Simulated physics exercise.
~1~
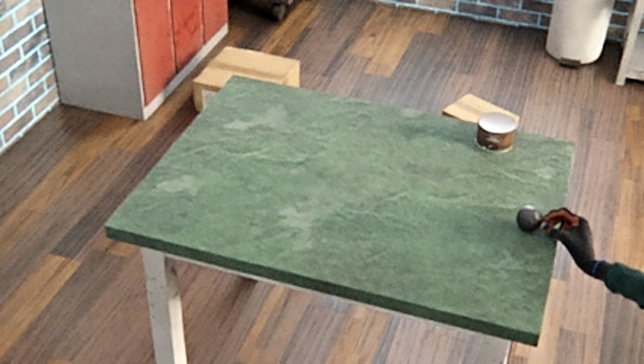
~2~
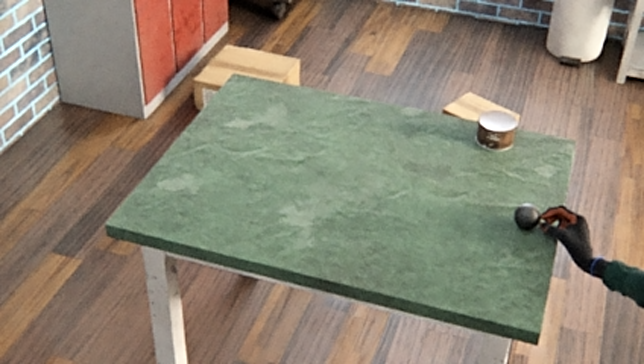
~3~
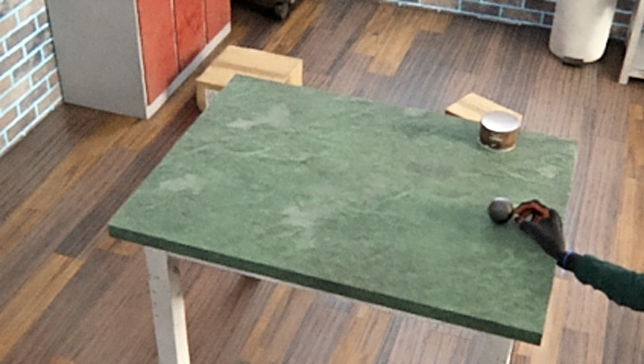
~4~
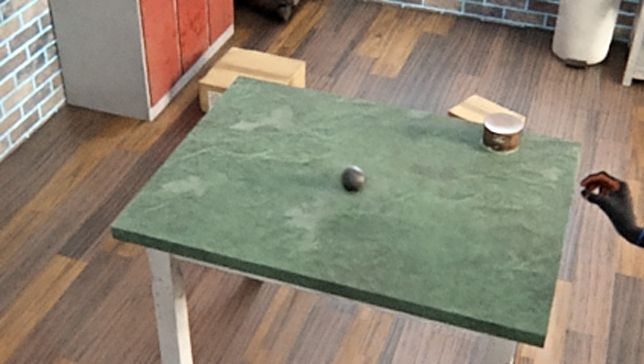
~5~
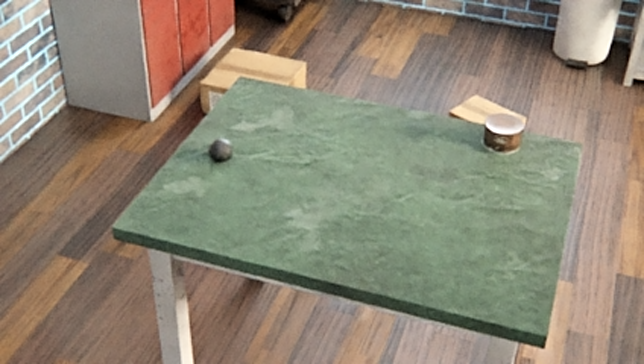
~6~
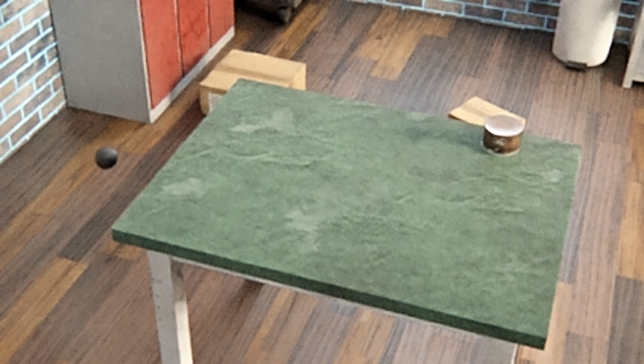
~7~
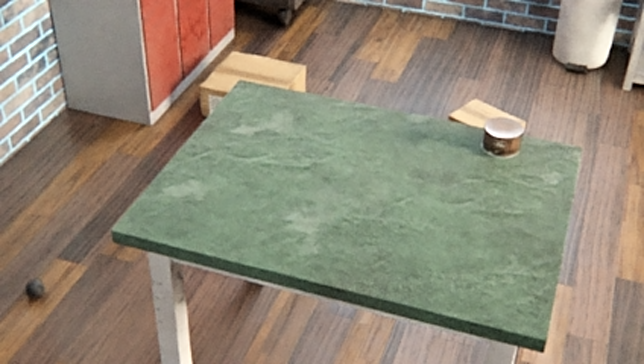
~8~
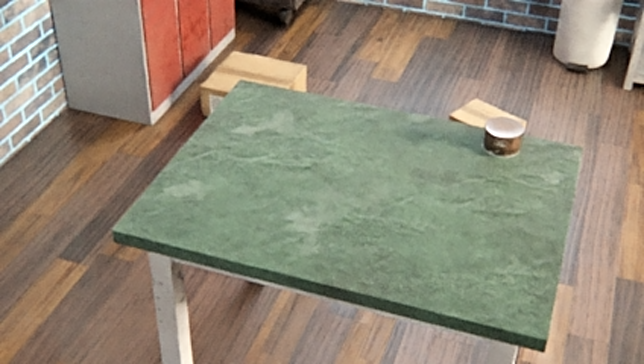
At first, a gloved hand holds a small black ball near the right edge of a green tabletop, with a brown tub sitting farther back on the same side. The hand shoves the ball to the left, lets go and draws back out of view. The ball travels on alone across the table toward the far left side. It goes over the left edge and drops toward the wooden floor, moving farther left as it falls. Finally, the ball is out of sight, while the tub still sits in its place on the table.
